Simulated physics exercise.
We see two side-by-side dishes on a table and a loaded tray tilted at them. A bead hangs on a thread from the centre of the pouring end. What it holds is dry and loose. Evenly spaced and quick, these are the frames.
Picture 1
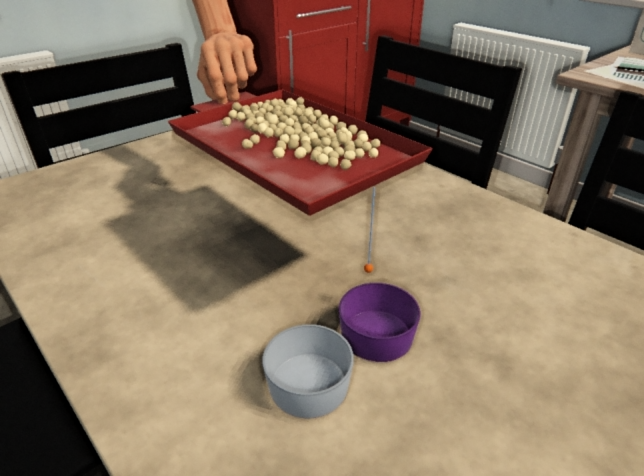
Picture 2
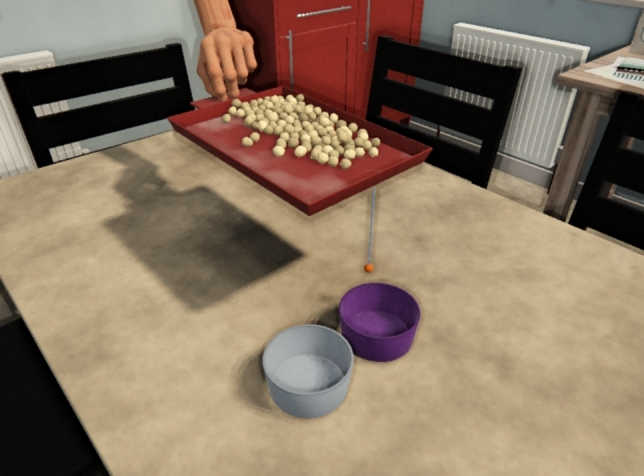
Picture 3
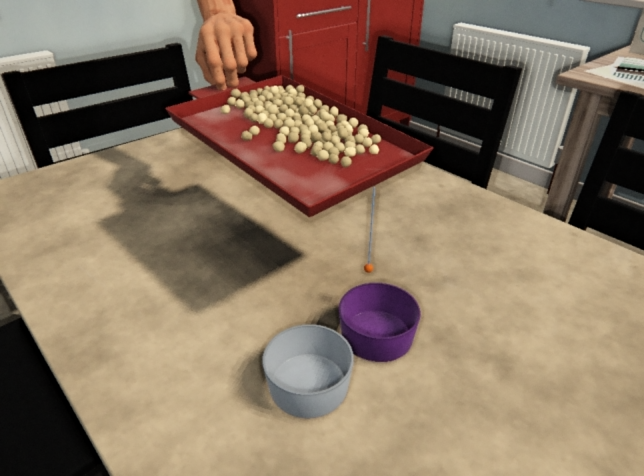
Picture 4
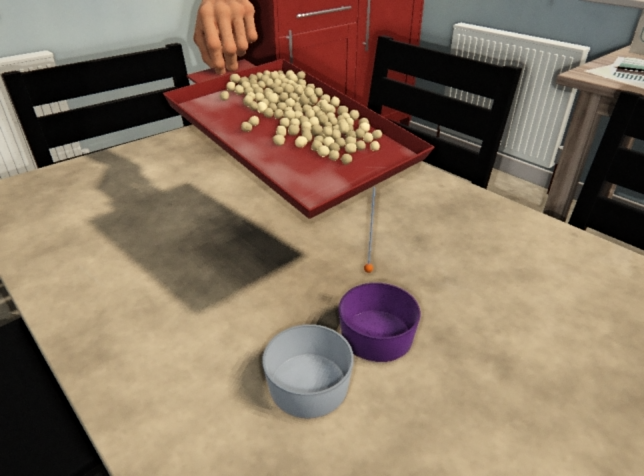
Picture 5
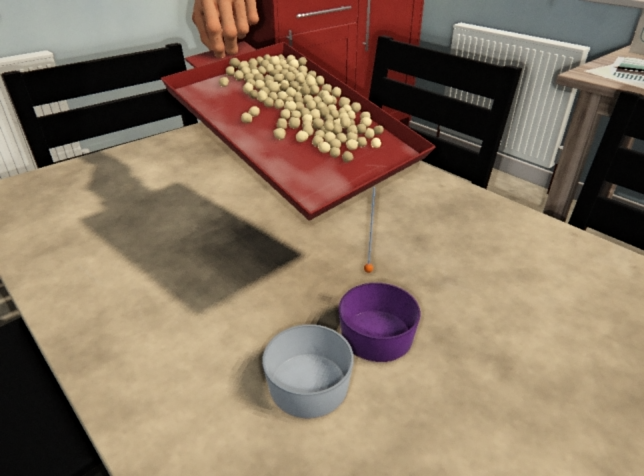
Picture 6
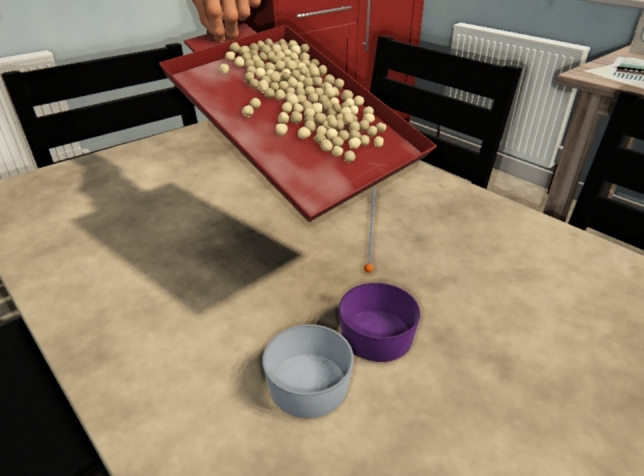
A red tray of macadamia nuts, with a hand at its far end, tilted gradually more steeply above a grey dish and a purple dish, its near edge dipping slightly toward the left corner.
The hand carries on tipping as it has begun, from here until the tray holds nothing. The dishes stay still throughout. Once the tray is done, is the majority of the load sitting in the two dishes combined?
The dishes collect the majority.
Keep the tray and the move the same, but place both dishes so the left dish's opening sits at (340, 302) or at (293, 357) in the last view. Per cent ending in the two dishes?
It comes to roughly 30 per cent in one try and roughly 60 per cent in the next.
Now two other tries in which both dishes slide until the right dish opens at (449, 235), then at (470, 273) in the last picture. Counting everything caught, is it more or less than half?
Well, the minor share the first time and the minor share the second time.
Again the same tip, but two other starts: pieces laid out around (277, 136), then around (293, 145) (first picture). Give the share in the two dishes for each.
Roughly 70 per cent, then 70 per cent.
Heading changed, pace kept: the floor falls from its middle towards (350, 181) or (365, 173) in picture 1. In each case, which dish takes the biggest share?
Outcome one: The right side; outcome two: The right side.
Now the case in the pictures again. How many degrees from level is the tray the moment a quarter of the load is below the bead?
Near 75 degrees.
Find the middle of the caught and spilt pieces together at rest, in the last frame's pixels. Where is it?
Centre at rest, last view: Approx. (362, 341).
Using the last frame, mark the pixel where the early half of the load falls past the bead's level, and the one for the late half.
(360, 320) first, (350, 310) later.
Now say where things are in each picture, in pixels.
Corners of the pouring end at (309, 200) and (425, 148), level; middle of the load at (296, 126), macadamia nuts; left dish at (338, 396); right dish at (408, 342); bead on its thread at (368, 268), in the first picture.
Corners of the pouring end at (309, 200) and (426, 148), level; middle of the load at (296, 124), in the second picture.
Corners of the pouring end at (310, 202) and (426, 147), tipped barely, lowest at the left corner; middle of the load at (296, 117), in the third picture.
Corners of the pouring end at (310, 205) and (427, 146), tipped a little, lowest at the left corner; middle of the load at (296, 107), in the fourth picture.
Corners of the pouring end at (311, 207) and (429, 145), tipped a little, lowest at the left corner; middle of the load at (297, 96), in the fifth picture.
Corners of the pouring end at (311, 210) and (430, 145), tipped clearly, lowest at the left corner; middle of the load at (299, 86); left dish at (338, 396); right dish at (408, 342), in the sixth picture.
Soon, tray tipped steeply; most on the tray; a stray few in the left dish; a stray few in the right dish; about a quarter in the air.
A while on, tray tipped past a quarter turn; a small part on the tray; about a quarter in the left dish; about a third in the right dish; about a quarter outside both; about a quarter in the air.
Towards the end, tray tipped past a quarter turn; about a quarter in the left dish; about half in the right dish; about a third outside both.
Finally, tray tipped past a quarter turn; about a quarter in the left dish; about half in the right dish; about a third outside both.
